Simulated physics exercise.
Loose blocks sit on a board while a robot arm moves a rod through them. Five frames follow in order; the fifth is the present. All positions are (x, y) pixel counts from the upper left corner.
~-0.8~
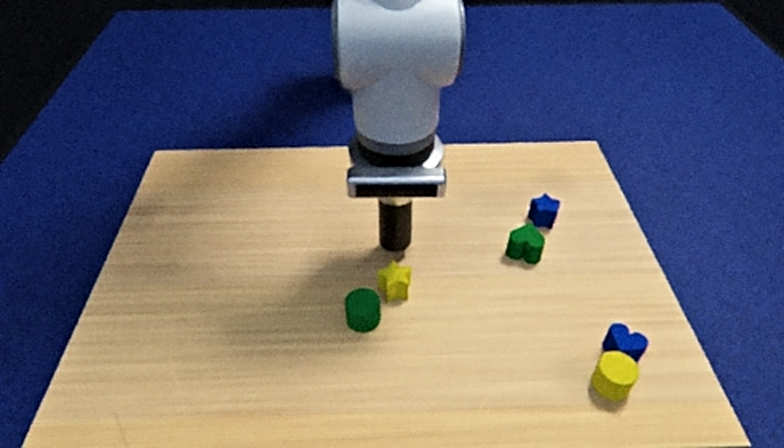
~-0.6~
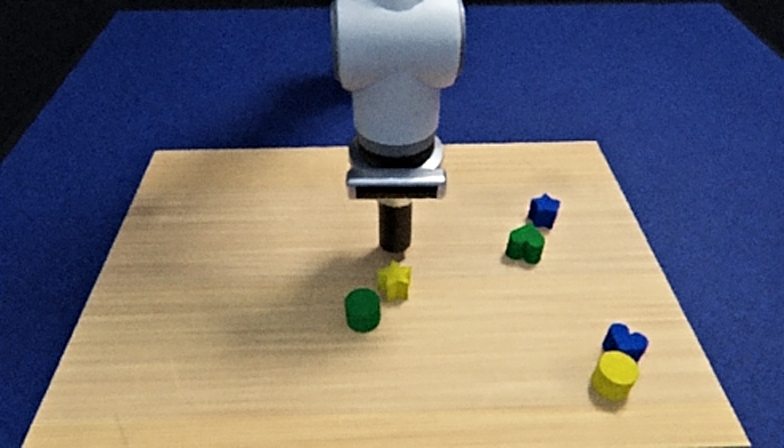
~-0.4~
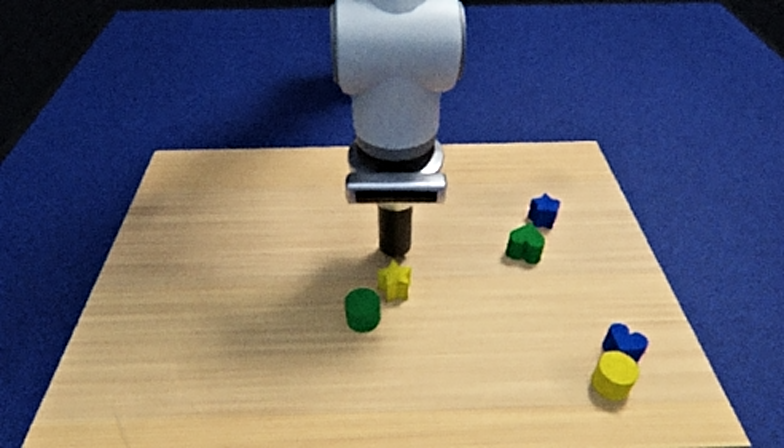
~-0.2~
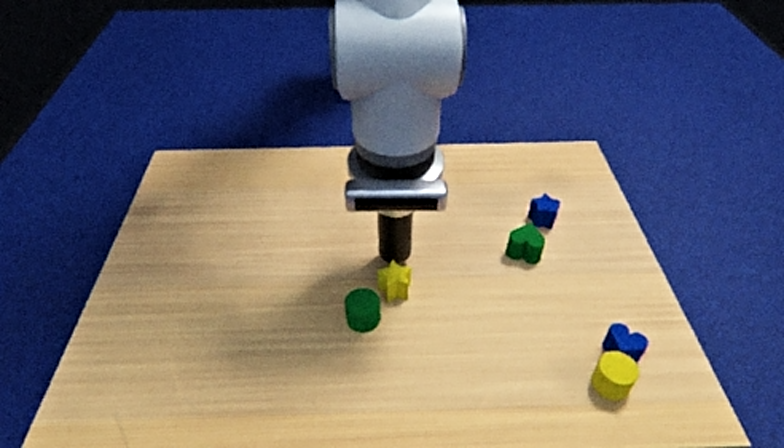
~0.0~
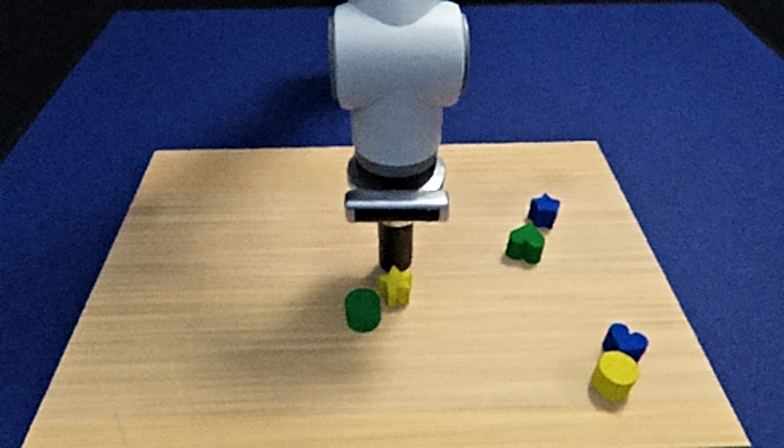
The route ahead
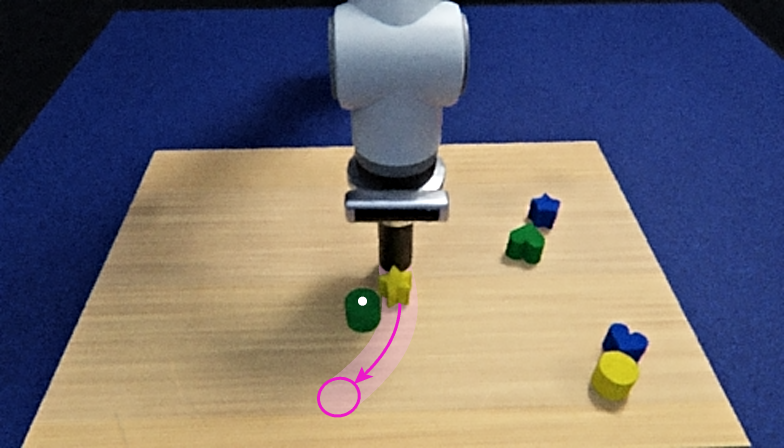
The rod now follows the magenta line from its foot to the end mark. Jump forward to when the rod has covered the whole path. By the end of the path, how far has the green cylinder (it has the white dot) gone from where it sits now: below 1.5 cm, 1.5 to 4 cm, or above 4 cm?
It shifts by less than 1.5 cm.
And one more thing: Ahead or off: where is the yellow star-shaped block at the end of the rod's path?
The rod should slip past it.
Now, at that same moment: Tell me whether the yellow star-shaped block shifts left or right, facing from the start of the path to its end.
Shifted left.
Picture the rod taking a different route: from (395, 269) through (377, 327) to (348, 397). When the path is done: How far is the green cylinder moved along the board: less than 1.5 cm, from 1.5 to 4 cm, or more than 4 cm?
Final distance: More than 4 cm.
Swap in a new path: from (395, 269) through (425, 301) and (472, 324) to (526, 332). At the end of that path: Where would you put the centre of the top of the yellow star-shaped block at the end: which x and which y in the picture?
I think it will end close to (405, 304).
Drawn move, from (395, 269) by way of (400, 311) and (381, 356) to (339, 397); the dot is on the green cylinder.
The first path, step by step. One third of the way, rod (400, 303); yellow star-shaped block (405, 324), turned 15° anticlockwise.
Two thirds of the way, rod (381, 348); green cylinder (360, 303); yellow star-shaped block (407, 358), turned 75° anticlockwise.
At the end, rod (338, 389); green cylinder (360, 303); yellow star-shaped block (406, 360), turned 95° anticlockwise.
